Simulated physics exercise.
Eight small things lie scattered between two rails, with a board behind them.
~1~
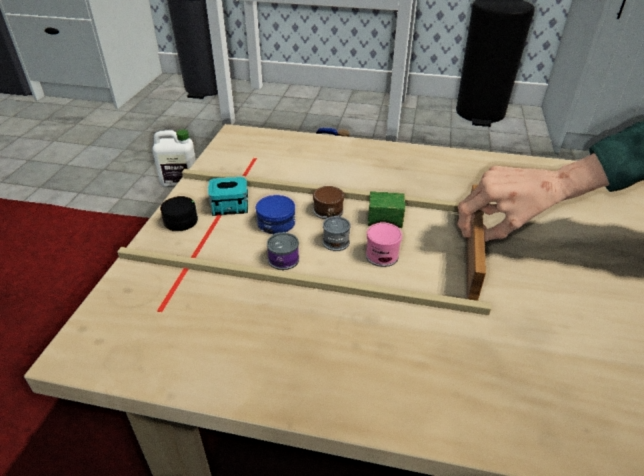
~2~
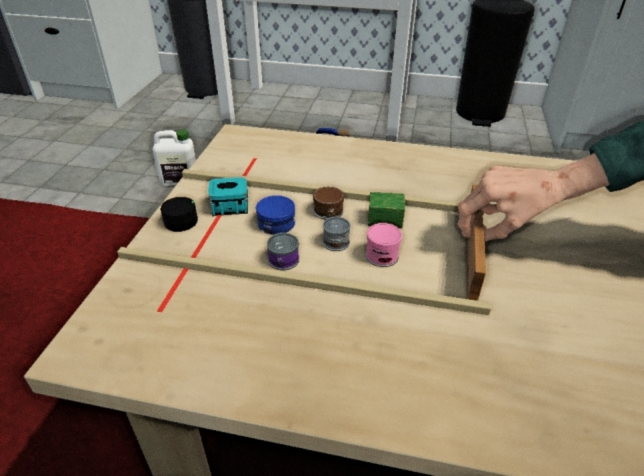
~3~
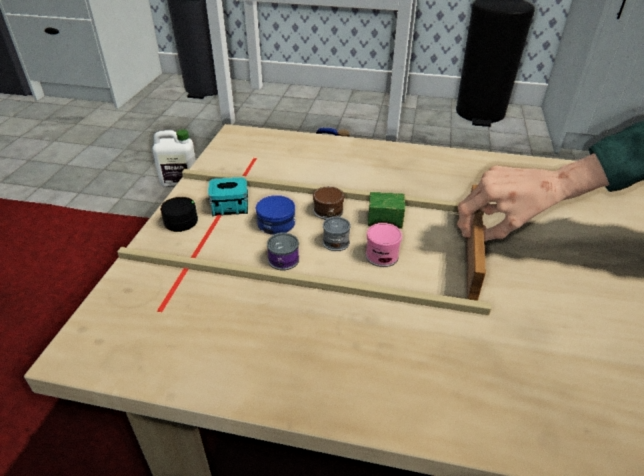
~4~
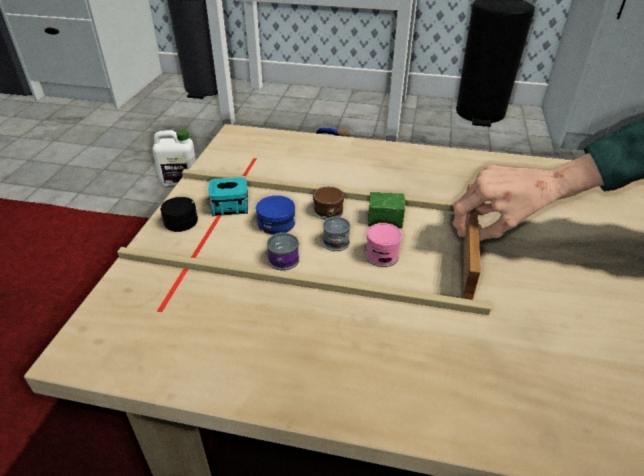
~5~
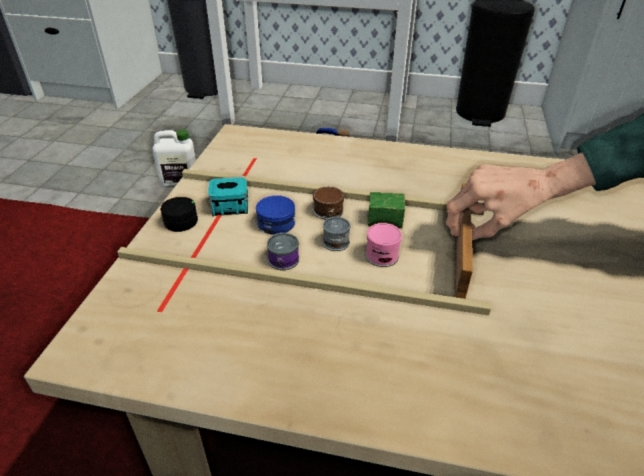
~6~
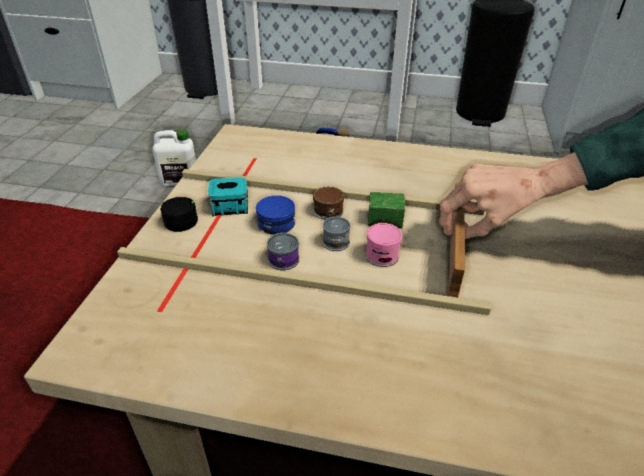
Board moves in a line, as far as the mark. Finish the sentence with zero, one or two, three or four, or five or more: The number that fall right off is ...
The number that fall right off is one or two.
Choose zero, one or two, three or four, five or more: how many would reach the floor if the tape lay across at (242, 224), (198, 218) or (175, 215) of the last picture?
In turn: No fall at all, one or two, three to four.
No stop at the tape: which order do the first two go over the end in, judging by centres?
Earliest first: The turquoise case, then the brown pot.
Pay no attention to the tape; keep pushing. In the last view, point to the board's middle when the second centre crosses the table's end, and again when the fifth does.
At (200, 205) for the second, at (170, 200) for the fifth.
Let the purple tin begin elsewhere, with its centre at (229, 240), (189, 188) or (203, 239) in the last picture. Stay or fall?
One after another: It is safe, then is gone, then is safe.
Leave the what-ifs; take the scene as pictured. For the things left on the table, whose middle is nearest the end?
Nearest at the end: The black lid.
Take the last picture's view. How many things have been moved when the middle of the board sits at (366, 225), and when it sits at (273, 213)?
At first I count 4, and then 7.
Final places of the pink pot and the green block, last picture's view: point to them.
First (192, 220), then (214, 187).
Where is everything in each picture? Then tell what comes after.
Black lid (179, 214); turquoise case (229, 196); blue tub (276, 215); board (475, 239); tape (216, 220), in the first picture.
Turquoise case (229, 196); grey tin (336, 234), in the second picture.
Blue tub (276, 215); brown pot (329, 203), in the third picture.
Black lid (179, 214); green block (386, 210), in the fourth picture.
Turquoise case (229, 196); pink pot (383, 245), in the fifth picture.
Black lid (179, 214); turquoise case (229, 196); blue tub (276, 215); board (456, 237); tape (216, 220), in the sixth picture.
Soon after, none off yet; black lid at rest near (179, 214); turquoise case at rest near (229, 196); blue tub at rest near (276, 215).
In the end, the number that fall off is one or two; gone, turquoise case.
